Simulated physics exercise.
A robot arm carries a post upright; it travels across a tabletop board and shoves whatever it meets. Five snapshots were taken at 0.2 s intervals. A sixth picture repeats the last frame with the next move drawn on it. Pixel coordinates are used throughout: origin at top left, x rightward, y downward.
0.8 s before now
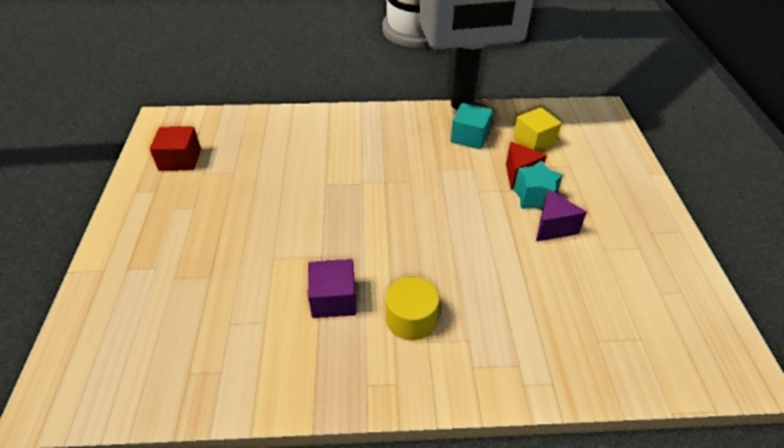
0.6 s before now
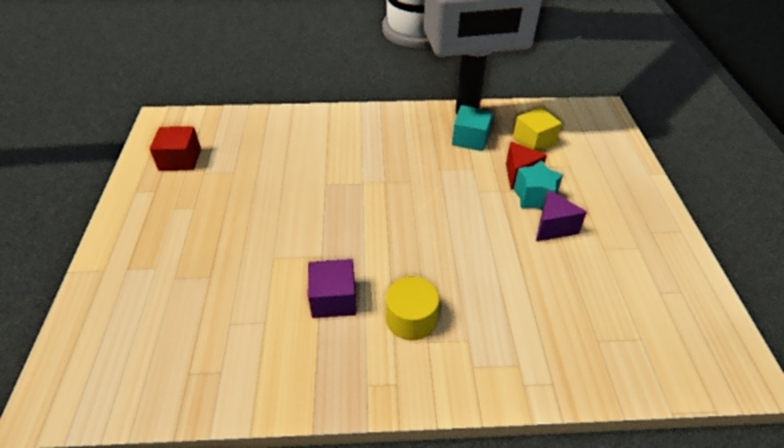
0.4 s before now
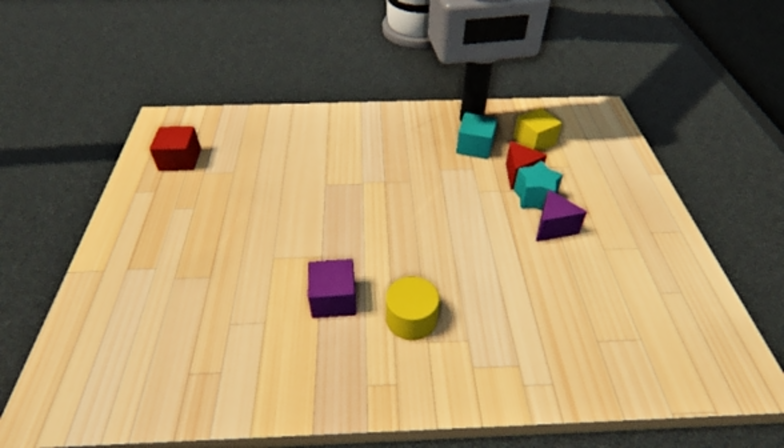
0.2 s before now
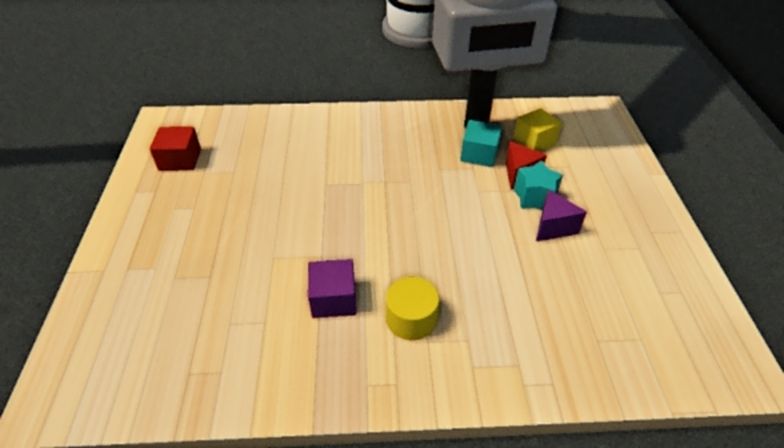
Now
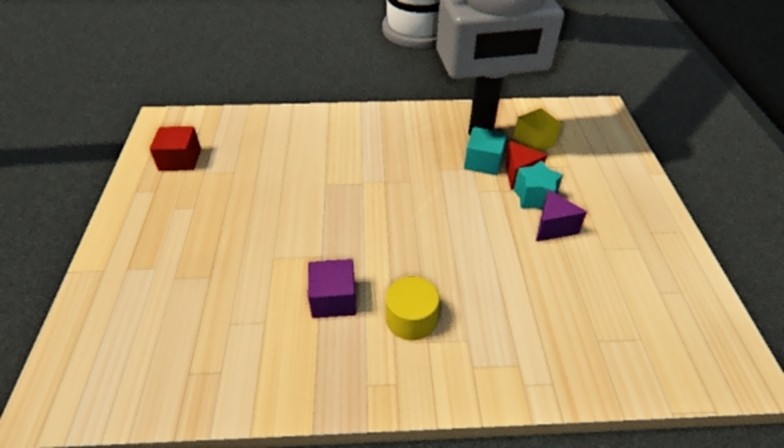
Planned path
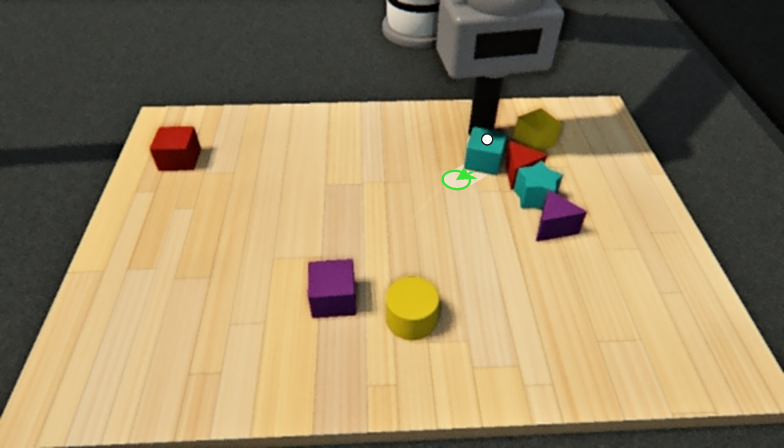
The footage shows colored blocks scattered on a wooden board while a robotic arm's dark post pushes the turquoise cube a short distance toward the viewer and slightly right, closer to the red triangular block; the other blocks stay still.
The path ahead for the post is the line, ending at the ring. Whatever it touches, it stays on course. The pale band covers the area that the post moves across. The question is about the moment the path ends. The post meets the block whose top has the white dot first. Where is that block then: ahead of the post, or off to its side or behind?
Lost on the way.
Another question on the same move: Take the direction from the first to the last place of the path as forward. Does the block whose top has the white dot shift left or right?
Its sideways move is to the left.
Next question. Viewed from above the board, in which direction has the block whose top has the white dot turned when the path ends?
Direction: Anticlockwise.
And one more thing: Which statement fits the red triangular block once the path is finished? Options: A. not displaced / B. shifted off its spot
The one that fits is A, not displaced.
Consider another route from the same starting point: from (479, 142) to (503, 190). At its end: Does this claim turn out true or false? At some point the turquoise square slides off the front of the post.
The claim does not hold.
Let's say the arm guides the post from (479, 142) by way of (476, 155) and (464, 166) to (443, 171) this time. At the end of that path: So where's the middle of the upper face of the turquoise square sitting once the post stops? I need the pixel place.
Just about (490, 159).
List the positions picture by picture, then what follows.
In the first picture, lower end of the post at (462, 105), tops of blocks, turquoise square at (473, 115), red triangular block at (525, 154).
In the second picture, post at (467, 112), turquoise square at (474, 117).
In the third picture, post at (472, 120), turquoise square at (478, 124).
In the fourth picture, post at (476, 127), turquoise square at (483, 132).
In the fifth picture, post at (481, 134), turquoise square at (487, 139), red triangular block at (525, 154).
The drawn path runs from (479, 142) by way of (481, 157) and (474, 170) to (456, 180); the dot is on the turquoise square.
What follows on the original path. Halfway along, post at (480, 156); turquoise square at (495, 162), turned 25° anticlockwise.
At the end, post at (457, 172); turquoise square at (494, 169), turned 50° anticlockwise; red triangular block not moved.
